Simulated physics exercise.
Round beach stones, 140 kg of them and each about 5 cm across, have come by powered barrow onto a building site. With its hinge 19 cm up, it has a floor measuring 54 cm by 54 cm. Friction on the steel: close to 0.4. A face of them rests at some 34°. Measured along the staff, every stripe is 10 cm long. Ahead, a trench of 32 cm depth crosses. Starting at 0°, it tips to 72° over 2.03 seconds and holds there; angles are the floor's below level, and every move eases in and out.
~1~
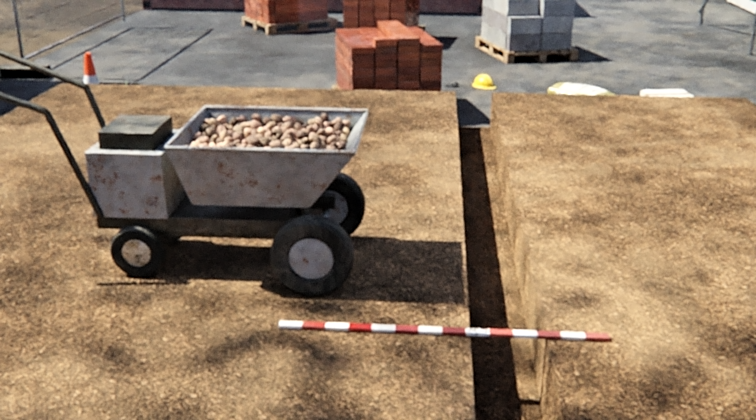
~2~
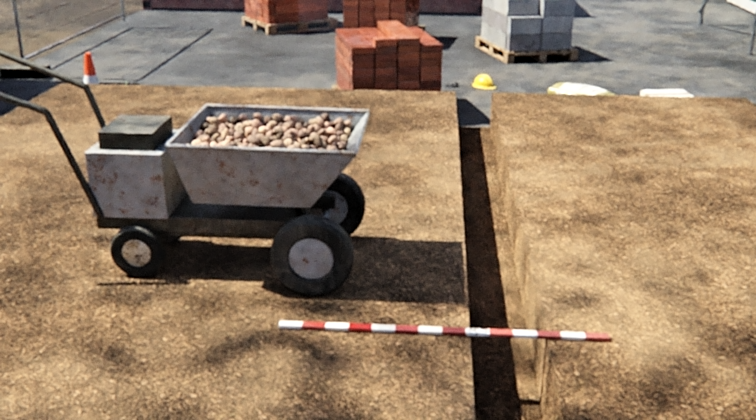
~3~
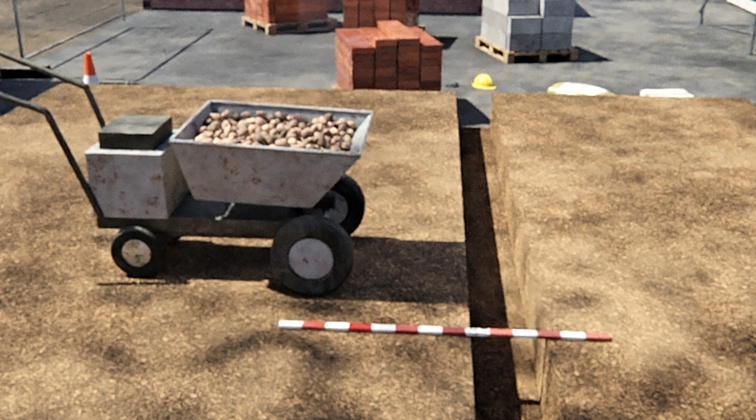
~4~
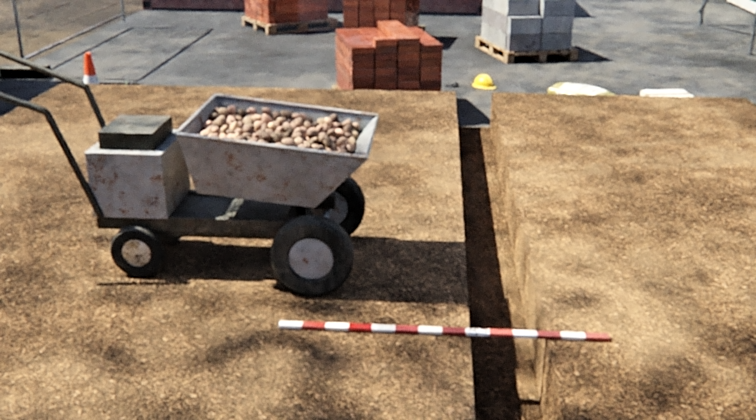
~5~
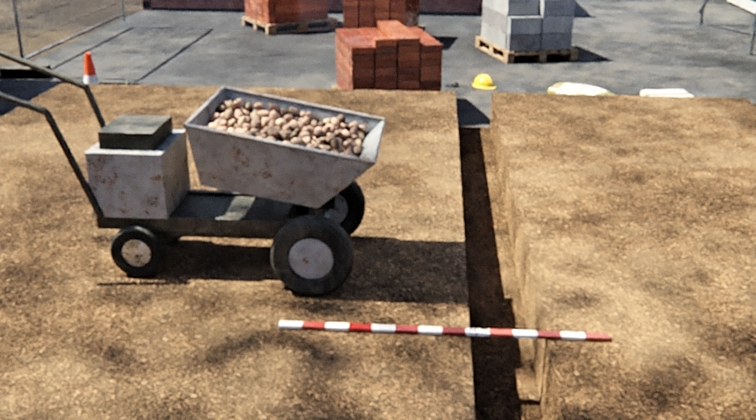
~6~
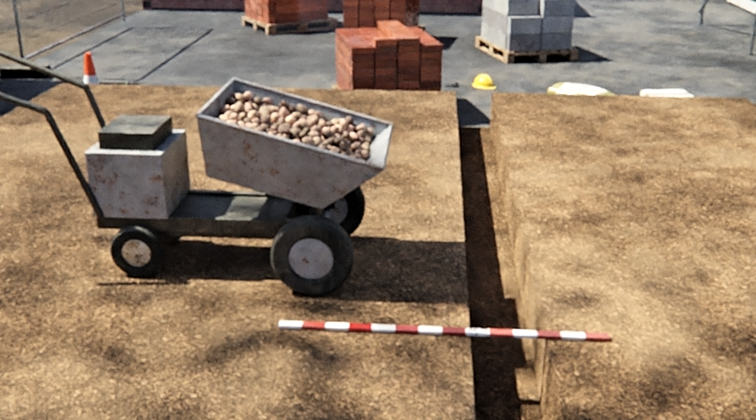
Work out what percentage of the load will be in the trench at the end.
It comes to roughly 84 percent of the load.
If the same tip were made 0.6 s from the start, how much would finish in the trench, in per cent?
It would come to roughly 85 per cent.
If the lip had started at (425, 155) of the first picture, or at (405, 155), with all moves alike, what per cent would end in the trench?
60 and 90 %.
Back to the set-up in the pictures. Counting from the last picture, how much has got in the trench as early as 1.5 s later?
Some 55 per cent.
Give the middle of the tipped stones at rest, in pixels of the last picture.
Somewhere near pixel (489, 307).
Then, 0.9 s after the last picture the floor is at 61°, 97 % in the tray, 3 % short of the trench; the foremost stones are at (458, 236).
Then, 1.5 s after the last picture the floor is at 72°, 29 % in the tray, 16 % short of the trench, 54 % in the trench; the foremost stones are at (524, 305).
Then, 1.9 s after the last picture the floor is at 72°, 10 % in the tray, 19 % short of the trench, 71 % in the trench; the foremost stones are at (522, 298).
Then, 3.8 s after the last picture the floor is at 72°, 0 % in the tray, 16 % short of the trench, 84 % in the trench; the foremost stones are at (521, 291).
